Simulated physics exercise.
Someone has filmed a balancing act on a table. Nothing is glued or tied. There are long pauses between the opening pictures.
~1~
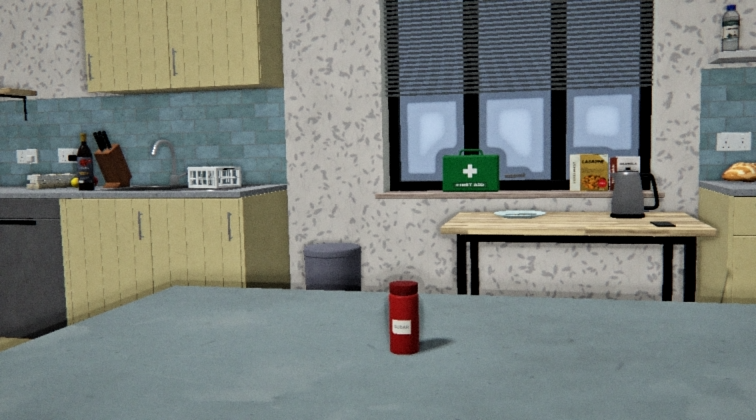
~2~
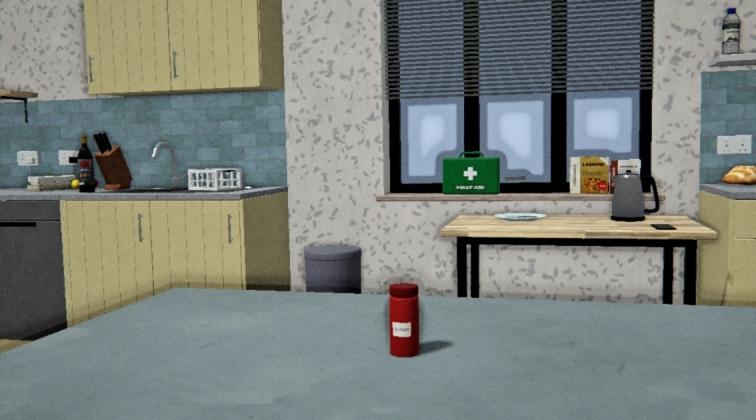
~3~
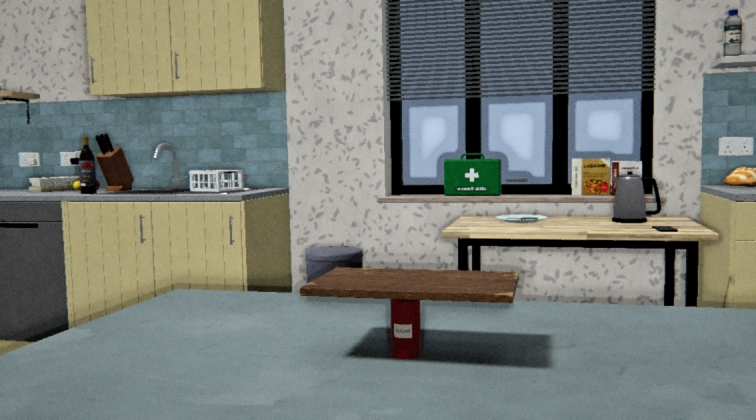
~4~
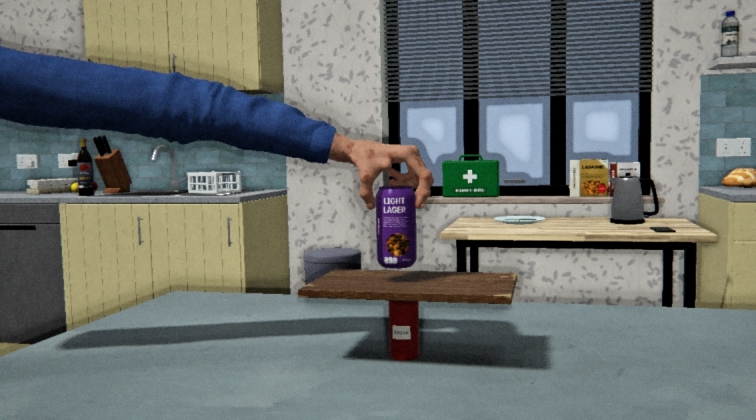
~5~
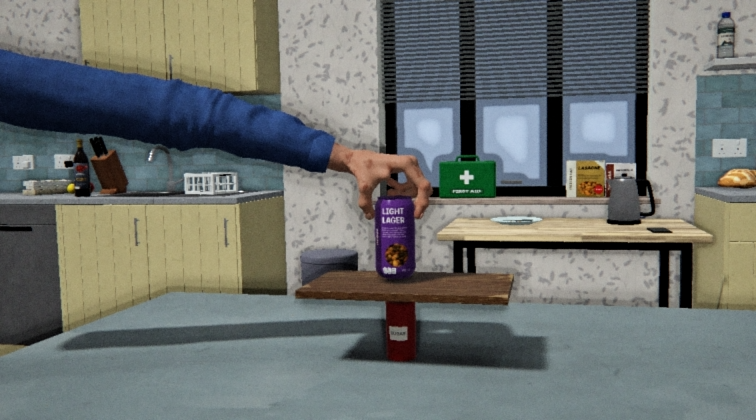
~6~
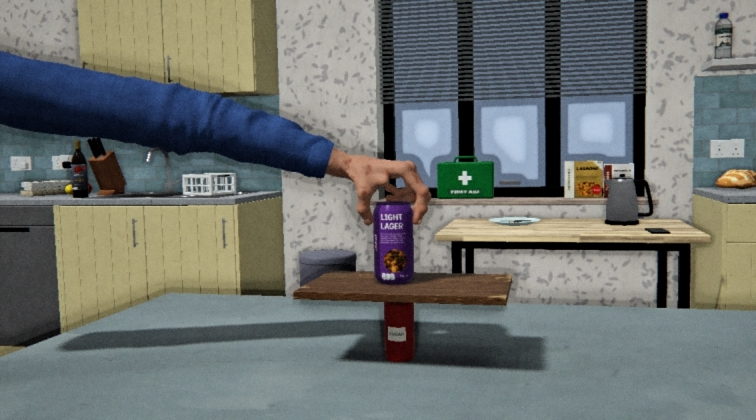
In a kitchen, a small red container stood on a table, then a brown board lay across its top, and a blue-sleeved arm reached in from the left and lowered a purple can onto the board.
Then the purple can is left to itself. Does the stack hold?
In the end the stack holds.
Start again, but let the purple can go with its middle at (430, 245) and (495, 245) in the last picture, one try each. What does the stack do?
First, it loses its balance; second, it loses its balance.
Then, 0.80 s past the last view, nothing moves.
Then, 1.70 s past the last view, purple can resting near (394, 243).
Finally, all 3 still in place. Final places as the last picture's camera would see them, purple can near (393, 243). The stack stays up.
